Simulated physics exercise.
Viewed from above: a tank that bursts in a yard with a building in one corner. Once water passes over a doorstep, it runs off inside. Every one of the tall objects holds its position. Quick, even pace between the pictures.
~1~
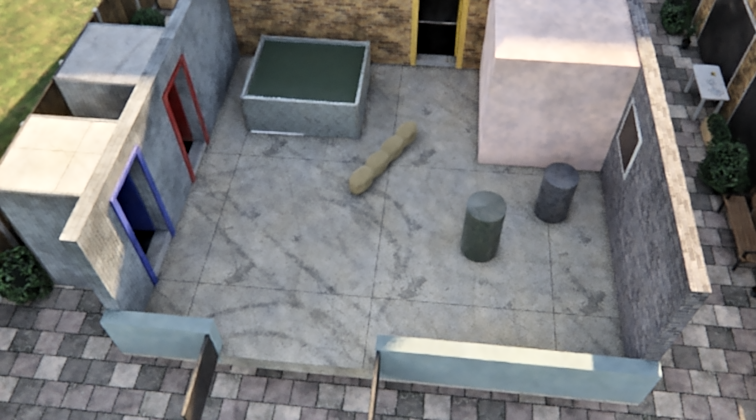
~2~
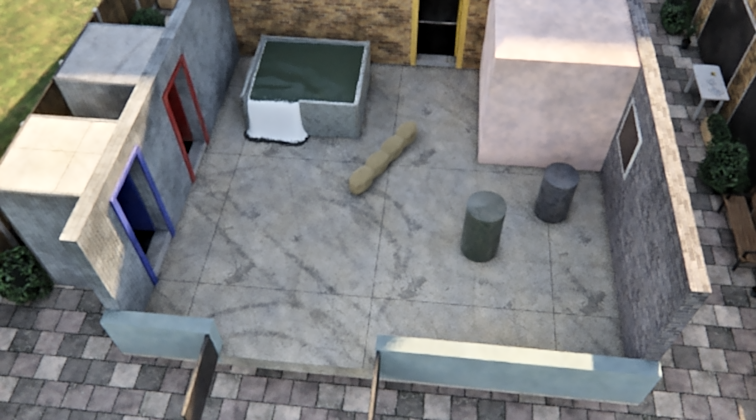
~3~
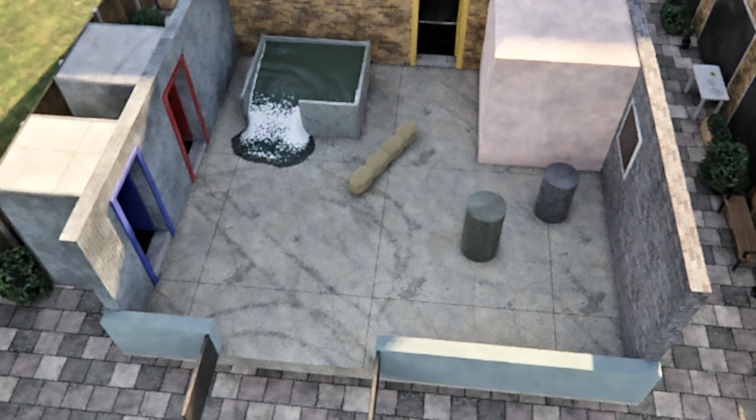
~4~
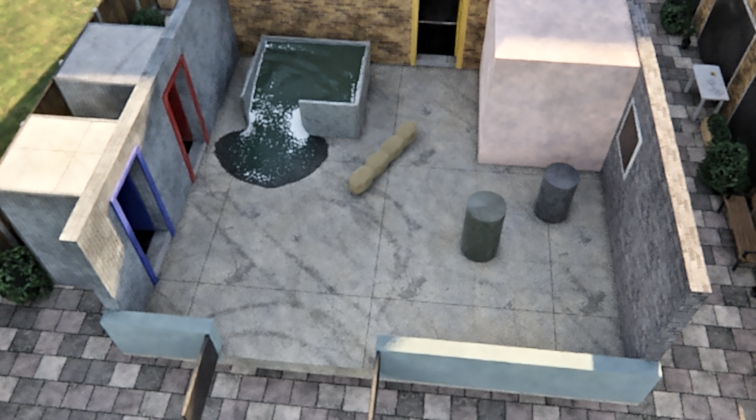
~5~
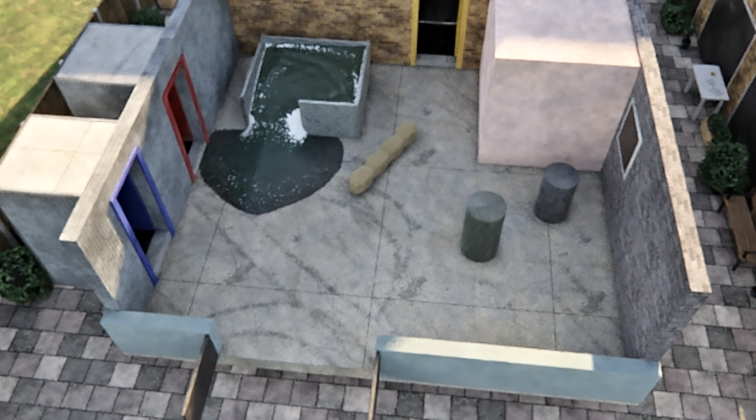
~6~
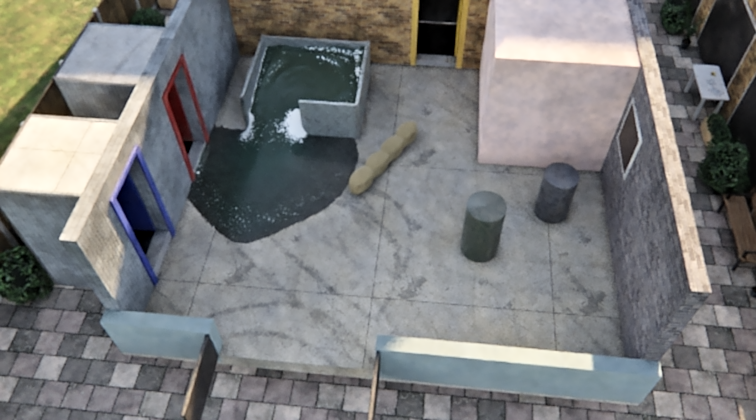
In a walled, paved yard seen from above, dark water pours through a gap in the front of a grey tank, foaming white, then spreads across the paving toward the red-framed doorway and a tan cylinder lying nearby.
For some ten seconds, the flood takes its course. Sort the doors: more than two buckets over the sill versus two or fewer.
Sorted by door: Red door - more than two; blue door - two or fewer; yellow door - two or fewer.
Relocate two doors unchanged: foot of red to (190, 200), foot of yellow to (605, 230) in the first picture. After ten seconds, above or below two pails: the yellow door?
Briefly, yellow door remains below the mark.
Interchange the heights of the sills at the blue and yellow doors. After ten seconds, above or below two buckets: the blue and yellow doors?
In that case the blue door crosses the line and the yellow door remains below the line.
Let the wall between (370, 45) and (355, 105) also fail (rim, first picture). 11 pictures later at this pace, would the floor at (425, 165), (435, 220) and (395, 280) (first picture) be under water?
Sequence of results: Reached by the flood, reached by the flood, missed by the flood.
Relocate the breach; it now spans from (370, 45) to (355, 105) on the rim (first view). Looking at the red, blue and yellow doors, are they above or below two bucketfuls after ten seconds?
One by one: Red is under; blue lets less in; yellow passes that mark.
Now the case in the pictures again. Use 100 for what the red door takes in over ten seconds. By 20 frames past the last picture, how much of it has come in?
Share by then: 90 in a hundred.
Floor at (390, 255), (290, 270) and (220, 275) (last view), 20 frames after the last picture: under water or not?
Lab note, in the order given: Wet through, wet through, wet through.
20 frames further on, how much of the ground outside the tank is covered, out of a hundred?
My guess is around 45 in a hundred.
A moment on, water covers 30 % of the floor; the red door under two buckets in, the blue door wet at the sill, nothing in, the yellow door not reached.
Next, water covers 40 % of the floor; the red door over two buckets in, the blue door wet at the sill, nothing in, the yellow door not reached.
Then, water covers 45 % of the floor; the red door far over two buckets in, the blue door wet at the sill, nothing in, the yellow door not reached.
Later, water covers 60 % of the floor; the red door far over two buckets in, the blue door under two buckets in, the yellow door not reached.
In the end, water covers 80 % of the floor; the red door far over two buckets in, the blue door under two buckets in, the yellow door not reached.
